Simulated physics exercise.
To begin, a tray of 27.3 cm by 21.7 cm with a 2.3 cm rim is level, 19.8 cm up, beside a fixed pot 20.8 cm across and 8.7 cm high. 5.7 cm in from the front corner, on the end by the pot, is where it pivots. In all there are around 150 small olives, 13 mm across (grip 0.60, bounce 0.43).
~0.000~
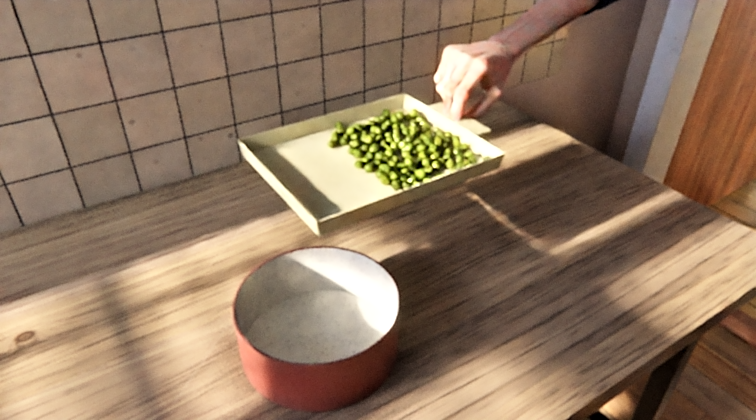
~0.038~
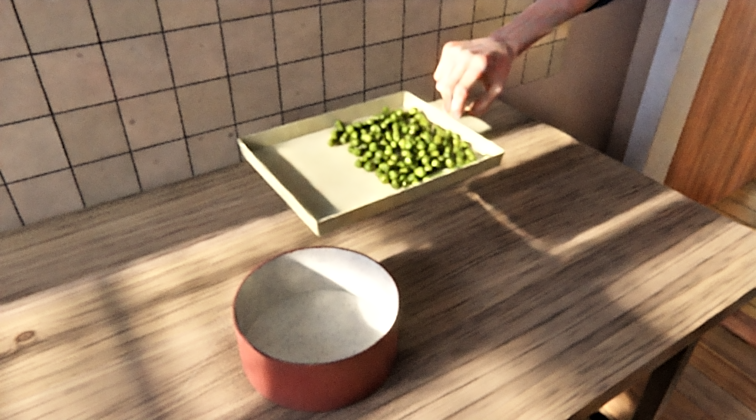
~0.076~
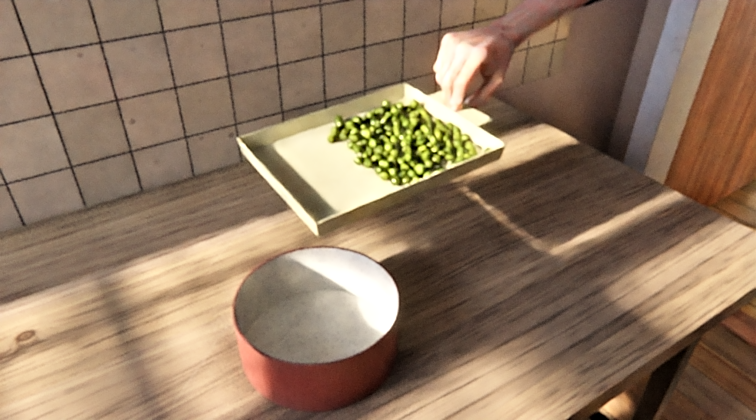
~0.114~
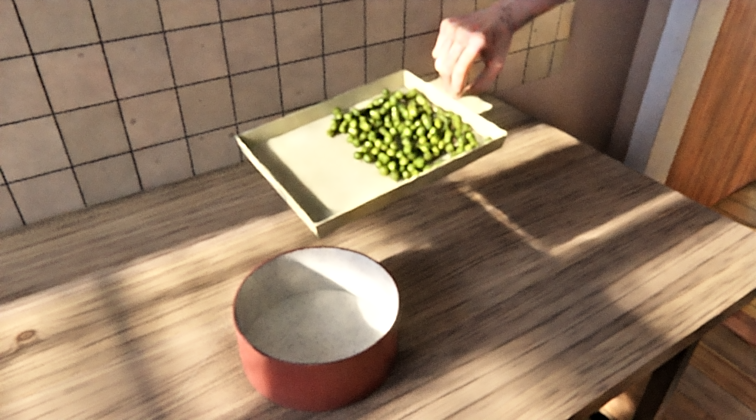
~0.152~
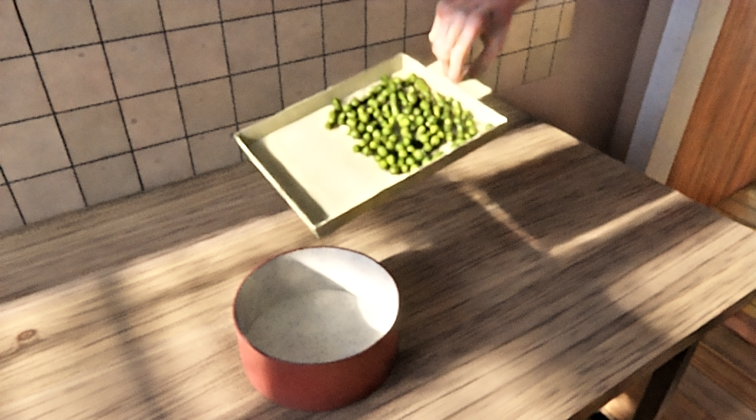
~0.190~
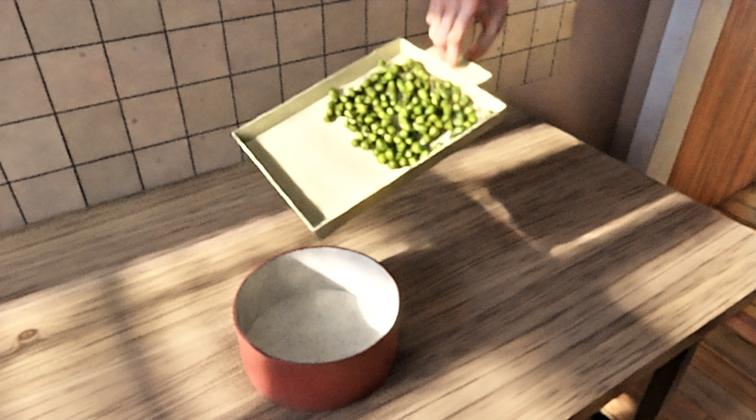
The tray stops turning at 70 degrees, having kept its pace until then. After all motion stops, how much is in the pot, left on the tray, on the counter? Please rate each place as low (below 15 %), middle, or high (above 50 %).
Pot: Middle, left on the tray: Middle, counter: Middle.
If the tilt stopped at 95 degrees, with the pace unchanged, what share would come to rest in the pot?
Result: Close to 60 %.
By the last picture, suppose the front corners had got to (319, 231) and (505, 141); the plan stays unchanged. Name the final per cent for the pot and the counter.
Final per cent - pot 35, counter 5.
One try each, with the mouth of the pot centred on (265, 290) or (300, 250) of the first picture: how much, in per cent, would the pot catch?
50 % and 0 %.
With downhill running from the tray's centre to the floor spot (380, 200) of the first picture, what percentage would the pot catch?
I'd say close to 30 %.
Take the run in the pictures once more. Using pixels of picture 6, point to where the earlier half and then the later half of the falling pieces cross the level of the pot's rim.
At about (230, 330), then at (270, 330).
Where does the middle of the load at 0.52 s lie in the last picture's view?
Around (315, 148).
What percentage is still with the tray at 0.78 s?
Around 40 percent.
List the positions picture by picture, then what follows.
The first picture shows tray tilt 0 degrees, front corners at (318, 219) and (501, 153); middle of the pieces at (403, 145); pot at (317, 299).
The second picture shows tray tilt 1 degrees, front corners at (318, 220) and (501, 150); middle of the pieces at (403, 143).
The third picture shows tray tilt 3 degrees, front corners at (317, 221) and (502, 144), lowest corner left front; middle of the pieces at (403, 138).
The fourth picture shows tray tilt 7 degrees, front corners at (316, 222) and (502, 133), lowest corner left front; middle of the pieces at (403, 129).
The fifth picture shows tray tilt 13 degrees, front corners at (315, 225) and (502, 120), lowest corner left front; middle of the pieces at (402, 118).
The sixth picture shows tray tilt 18 degrees, front corners at (315, 227) and (502, 106), lowest corner left front; middle of the pieces at (400, 108); pot at (318, 298). Its pace works out near 140 degrees a second.
After 0.39 s, tilt 46 degrees; the tray holds 100 %, the pot 0 %.
After 0.52 s, tilt 64 degrees; the tray holds 100 %, the pot 0 %.
Then, at 0.78 s, tilt 70 degrees; the tray holds 40 %, the pot 15 %.
In the end, at 1.7 s, pot 30 %, tray 35 %, counter 35 %.
